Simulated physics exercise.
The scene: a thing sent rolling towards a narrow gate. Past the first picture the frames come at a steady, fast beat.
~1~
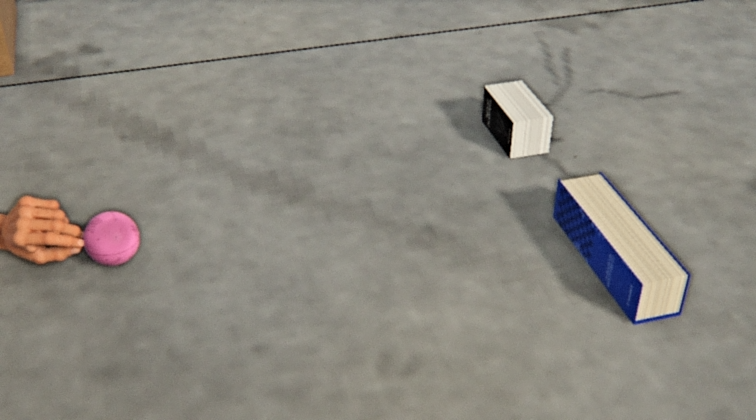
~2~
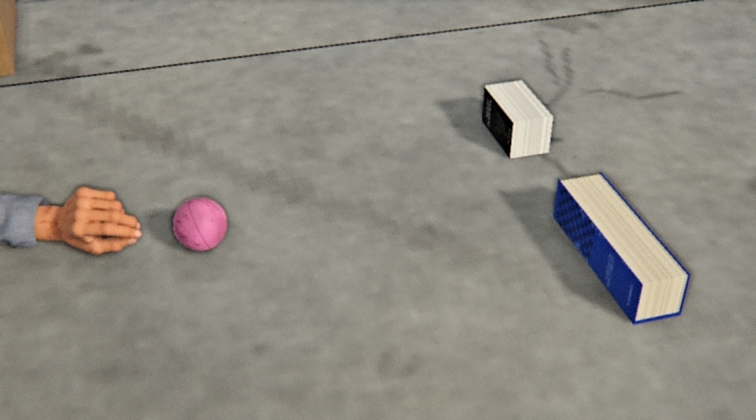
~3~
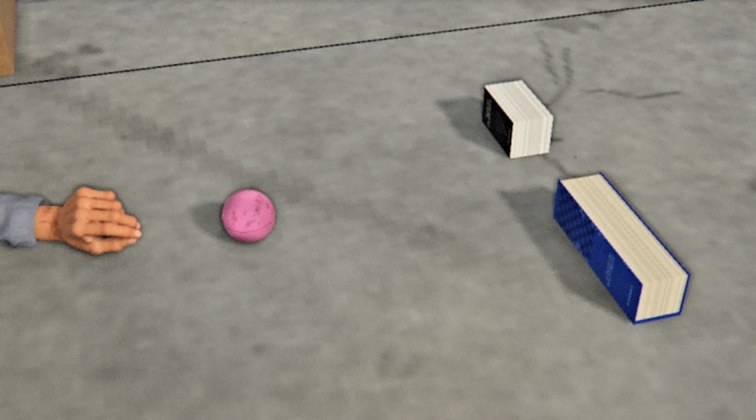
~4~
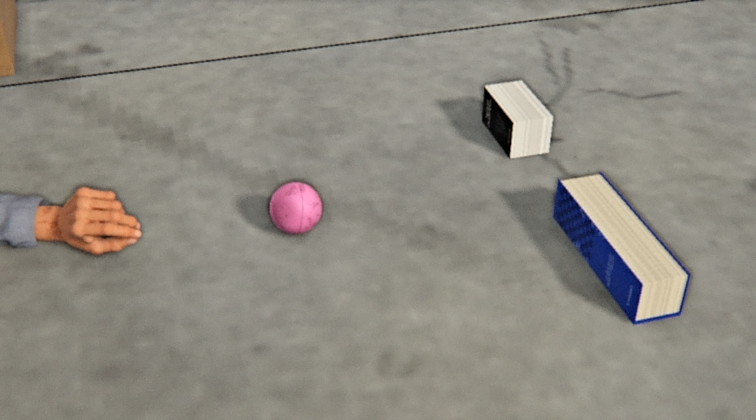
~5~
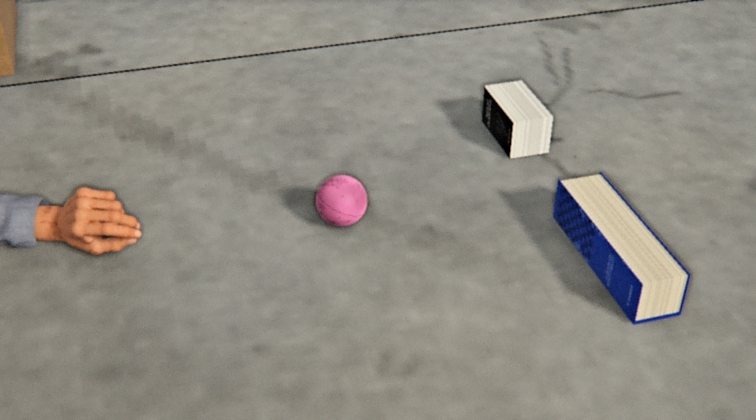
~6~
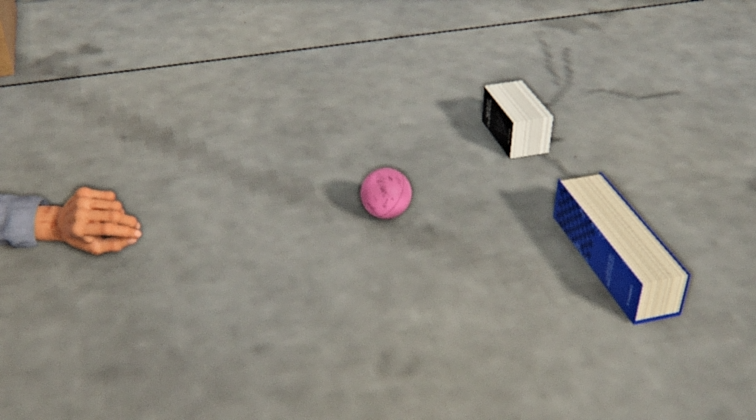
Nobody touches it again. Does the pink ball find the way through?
The pink ball gets between the blocks.
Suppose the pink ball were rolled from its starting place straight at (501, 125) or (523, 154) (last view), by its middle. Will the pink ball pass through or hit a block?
Try by try, it is stopped; rolls through.
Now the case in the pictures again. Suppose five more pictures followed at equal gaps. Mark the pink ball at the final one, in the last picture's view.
At about (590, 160).
Then, 0.60 s after the last picture, pink ball heading on.
By the end, the pink ball rolls through.
